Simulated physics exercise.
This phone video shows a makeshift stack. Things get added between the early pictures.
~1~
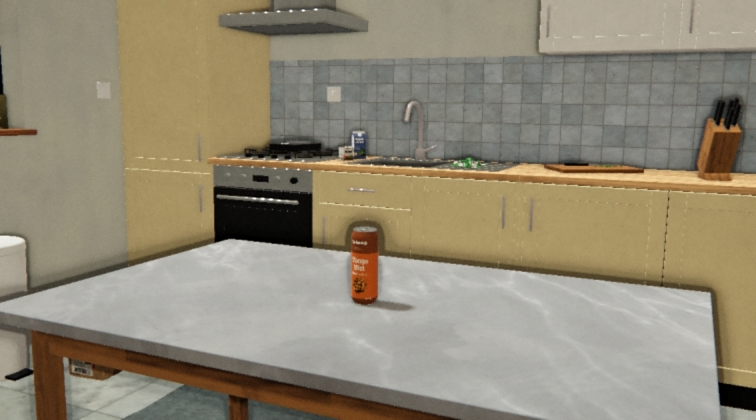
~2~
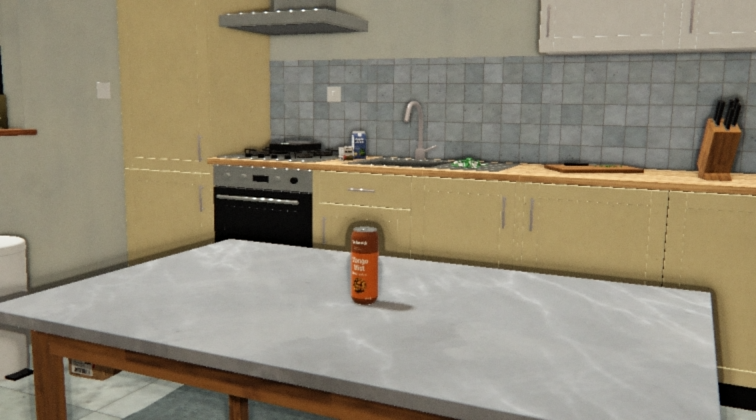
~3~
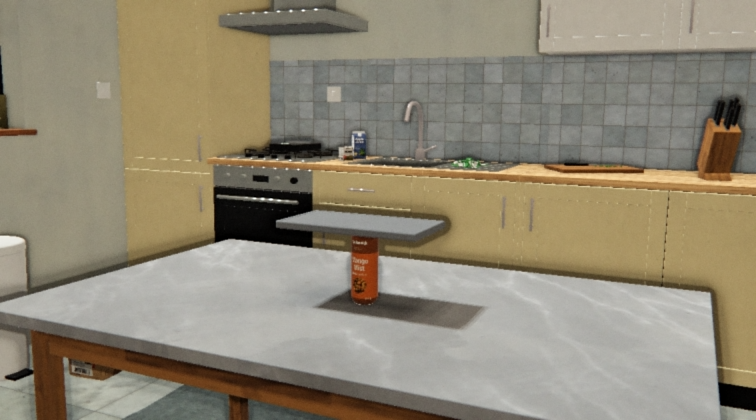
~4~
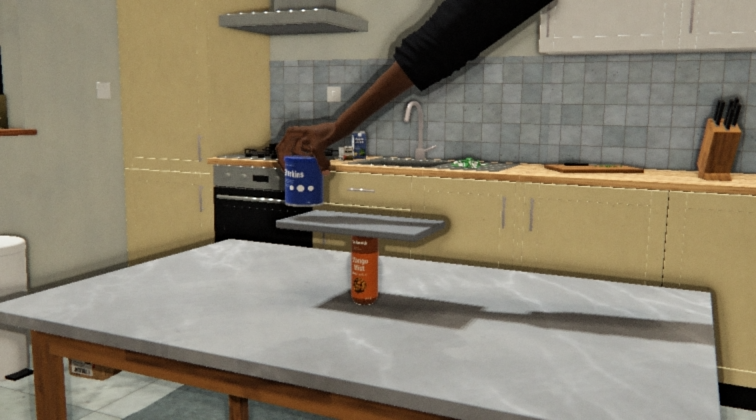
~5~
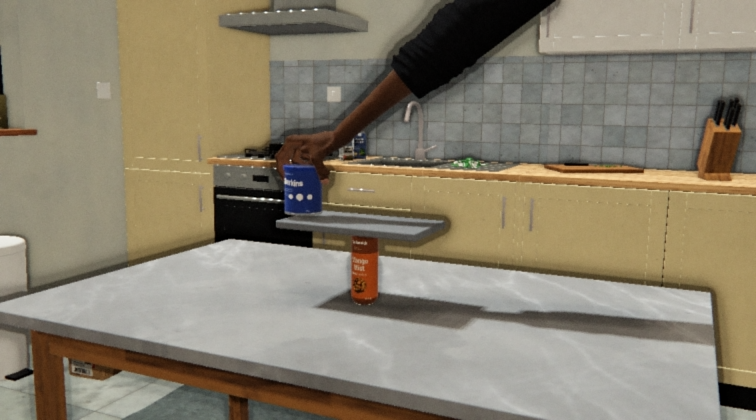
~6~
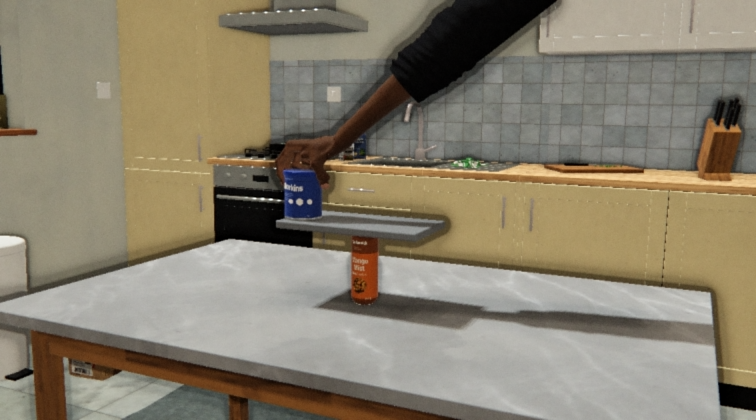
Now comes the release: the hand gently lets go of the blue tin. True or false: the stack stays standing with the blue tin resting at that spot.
False.
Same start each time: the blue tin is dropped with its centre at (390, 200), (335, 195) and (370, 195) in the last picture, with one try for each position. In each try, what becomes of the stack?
Try one: Collapse; try two: Collapse; try three: Stable.
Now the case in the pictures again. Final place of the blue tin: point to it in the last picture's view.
It finishes at about (255, 275).
Then, 0.40 s past the last view, blue tin now fallen; grey lid rocked 68° from its first pose.
Then, 0.80 s past the last view, grey lid now fallen; orange can rocked 40° from its first pose.
Finally, fallen, grey lid, orange can and blue tin. Final places as the last picture's camera would see them, blue tin near (254, 275). The stack loses its balance.
